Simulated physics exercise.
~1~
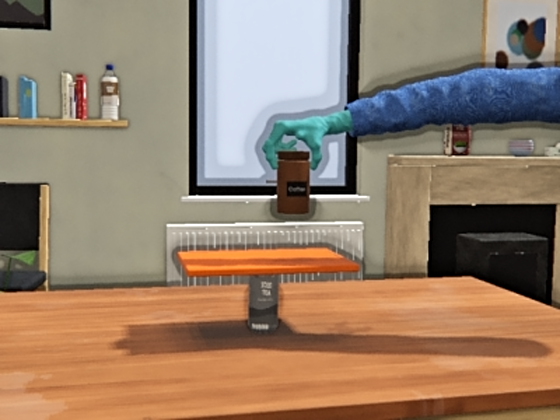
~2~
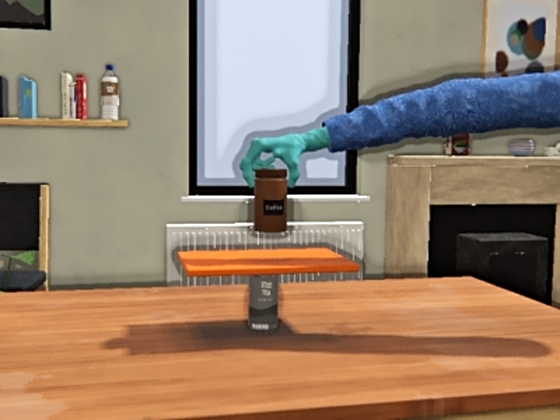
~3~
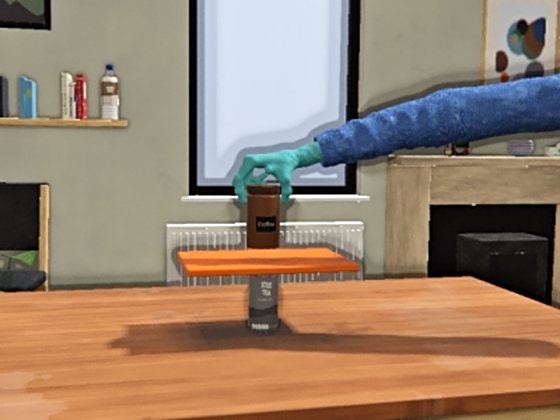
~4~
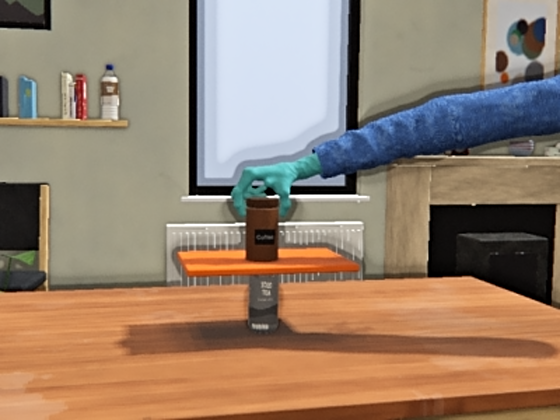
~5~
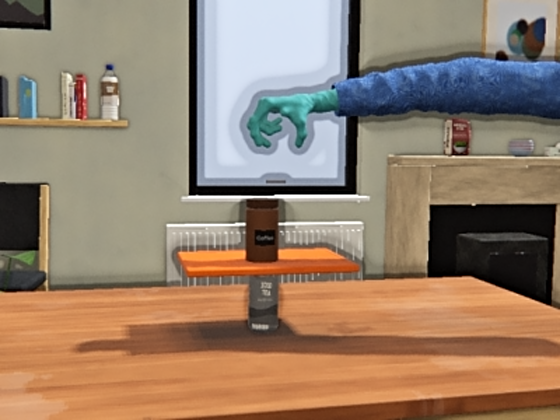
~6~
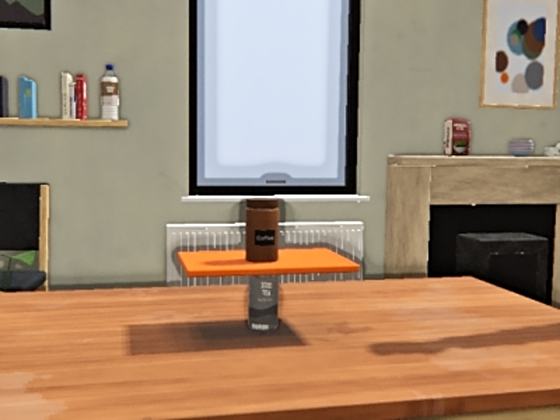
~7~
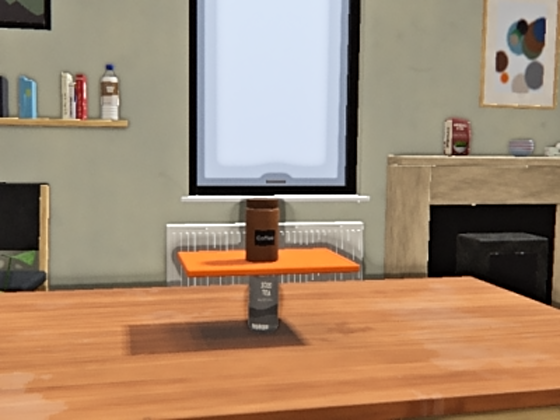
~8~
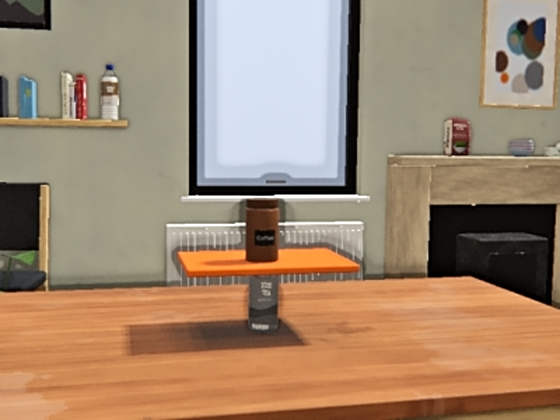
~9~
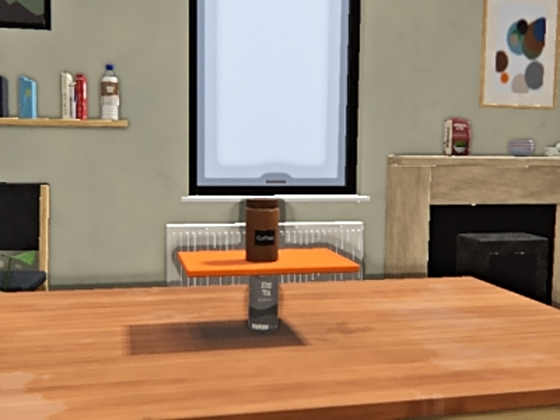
A teal hand in a blue sleeve lowering a brown jar onto an orange board balanced on a grey can, then withdrawing.
